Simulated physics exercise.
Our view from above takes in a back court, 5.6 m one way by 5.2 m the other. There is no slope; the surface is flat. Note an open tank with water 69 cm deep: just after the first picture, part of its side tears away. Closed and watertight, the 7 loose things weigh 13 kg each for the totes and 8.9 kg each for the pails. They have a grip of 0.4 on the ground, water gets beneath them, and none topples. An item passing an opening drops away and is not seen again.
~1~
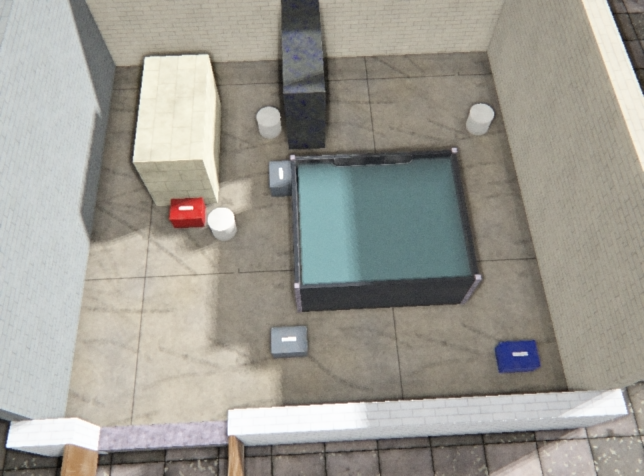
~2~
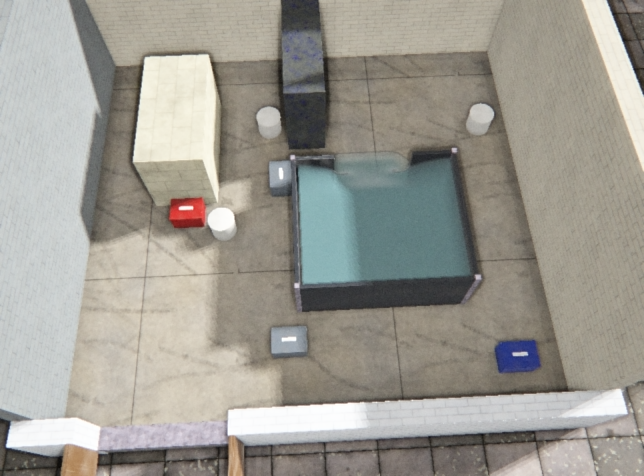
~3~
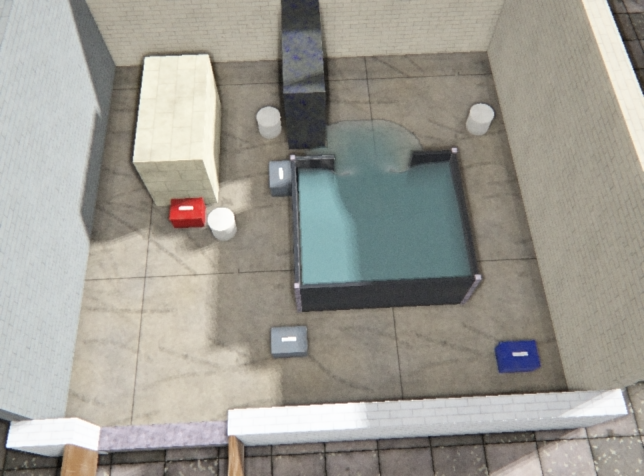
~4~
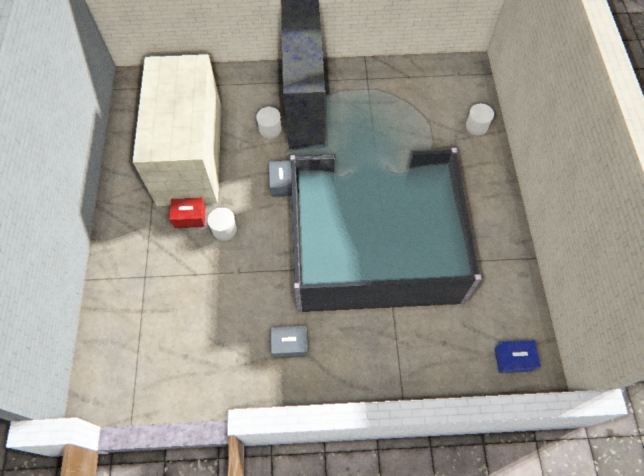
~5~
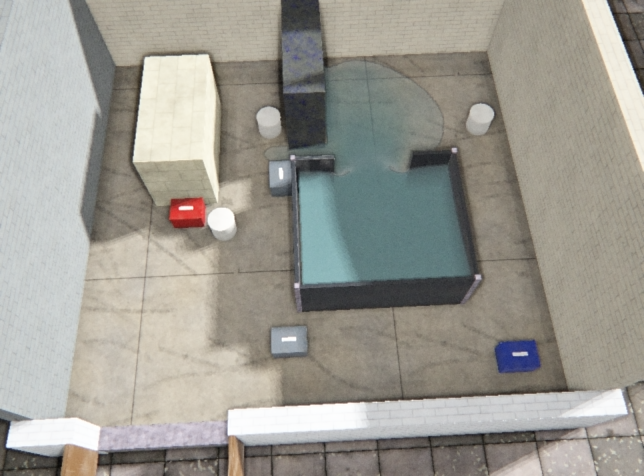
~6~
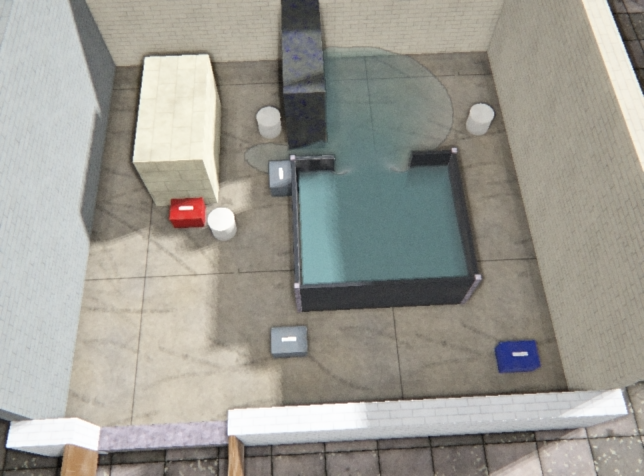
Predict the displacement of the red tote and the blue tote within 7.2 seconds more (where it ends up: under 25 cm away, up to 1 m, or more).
Observation: Red tote scarcely moves, blue tote moves a great deal.
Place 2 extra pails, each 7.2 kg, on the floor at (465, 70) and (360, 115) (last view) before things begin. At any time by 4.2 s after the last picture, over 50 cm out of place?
Beyond the mark, beyond the mark.
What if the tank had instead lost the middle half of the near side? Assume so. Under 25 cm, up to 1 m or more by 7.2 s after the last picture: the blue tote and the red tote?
Here's how it goes: The blue tote winds up well off, and the red tote scarcely moves.
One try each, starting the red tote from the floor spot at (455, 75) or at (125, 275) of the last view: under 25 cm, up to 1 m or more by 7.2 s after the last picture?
Order of tries: It is flushed away; it keeps its spot.
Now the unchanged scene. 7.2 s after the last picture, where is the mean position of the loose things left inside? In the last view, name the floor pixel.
It works out to somewhere near (260, 227) on the floor.
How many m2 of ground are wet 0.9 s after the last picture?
10.0 m2.
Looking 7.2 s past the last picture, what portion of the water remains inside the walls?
I'd say some 100 percent hasn't gone yet.
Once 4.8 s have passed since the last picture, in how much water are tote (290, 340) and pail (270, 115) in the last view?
Some 6 cm at the first, some 2 cm at the second.
Then, 0.9 s after the last picture the red tote is near (186, 209), 0.0 m from its start, aground; the blue tote is near (520, 354), 0.0 m from its start, aground; 0 of 7 are out; 0 afloat.
Then, 2.8 s after the last picture the red tote is near (186, 209), 0.0 m from its start, aground; the blue tote is near (523, 375), 0.2 m from its start, aground; 0 of 7 are out; 0 afloat.
Then, 4.8 s after the last picture the red tote is near (186, 209), 0.0 m from its start, aground; the blue tote is near (352, 354), 1.9 m from its start, aground; 0 of 7 are out; 0 afloat.
Then, 7.2 s after the last picture the red tote is near (186, 209), 0.0 m from its start, aground; the blue tote is near (195, 402), 3.6 m from its start, aground; 0 of 7 are out; 0 afloat.
